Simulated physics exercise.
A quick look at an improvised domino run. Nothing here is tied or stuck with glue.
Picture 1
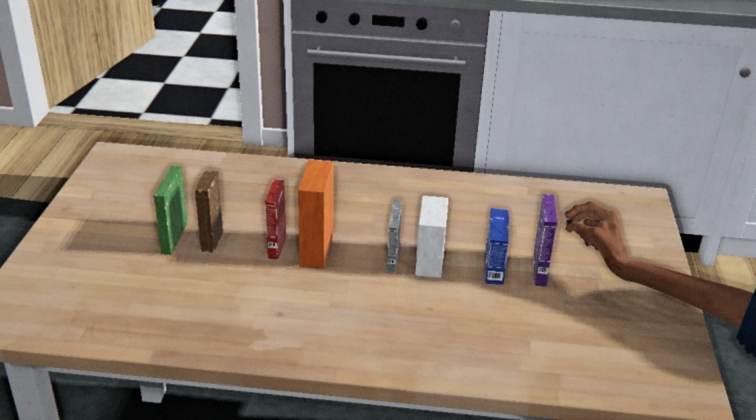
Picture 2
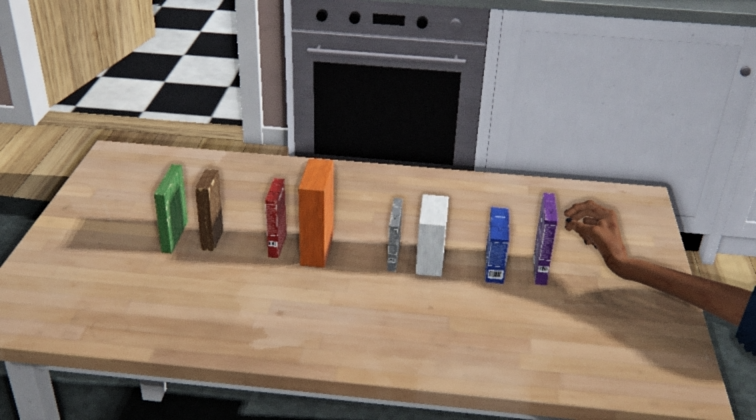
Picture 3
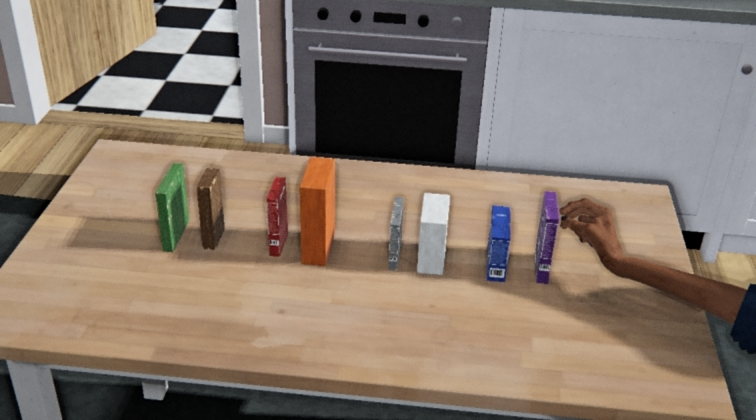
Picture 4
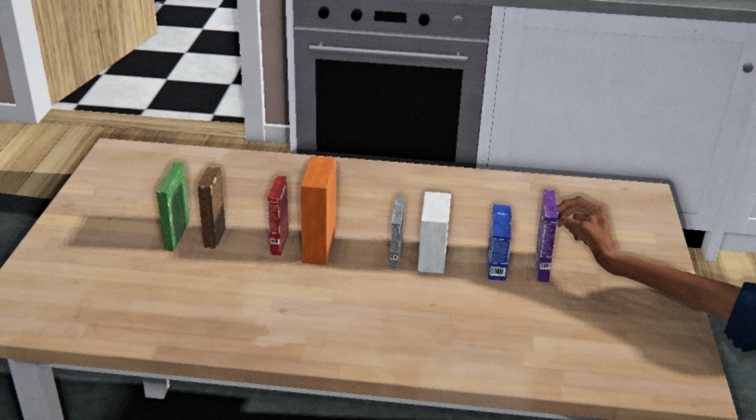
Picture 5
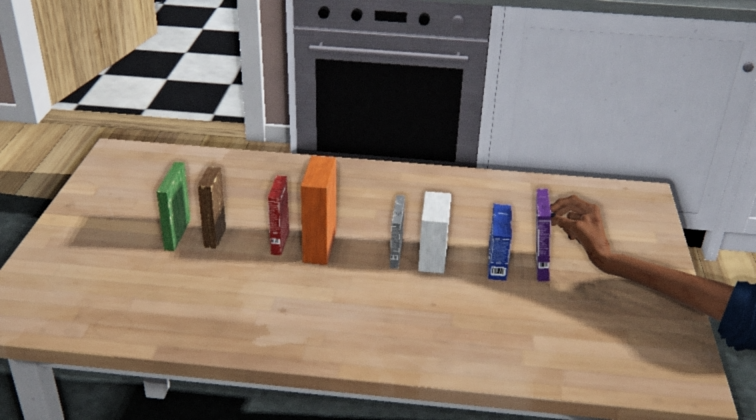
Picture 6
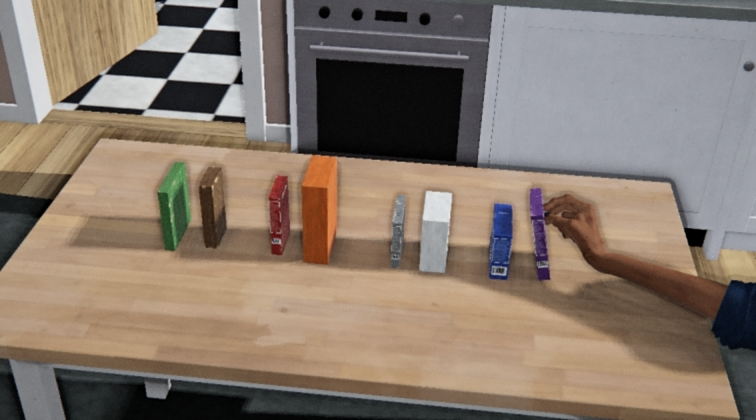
The clip opens on eight upright blocks and packets spaced in a row across a wooden table, with a hand beside the purple packet at the right end. The hand moves left to touch the packet's upper part, then pushes it into a slight leftward tilt while the others stay standing.
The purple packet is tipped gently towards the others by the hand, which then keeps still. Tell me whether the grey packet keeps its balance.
It keeps it.
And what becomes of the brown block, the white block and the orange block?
At the end the brown block is standing, the white block is standing, and the orange block is standing.
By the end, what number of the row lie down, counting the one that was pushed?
That adds up to 2 in total.
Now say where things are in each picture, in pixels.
Grey packet (395, 236); orange block (316, 214), in the first picture.
Brown block (210, 210); blue packet (497, 245), in the second picture.
Red packet (278, 217); orange block (318, 212), in the third picture.
Purple packet 1° over; white block (434, 233); brown block (212, 208), in the fourth picture.
Purple packet 7° over; blue packet (500, 242); red packet (279, 216), in the fifth picture.
Purple packet 12° over; grey packet (398, 232); orange block (320, 210), in the sixth picture.
Then, 0.30 s after the last picture, purple packet 39° over; blue packet tipped 18° from how it was.
Then, 0.50 s after the last picture, purple packet 67° over; blue packet on its side.
At rest, tipped over on the table, blue packet; the other 5 in place. Seen from the same camera at the end, grey packet near (398, 232).
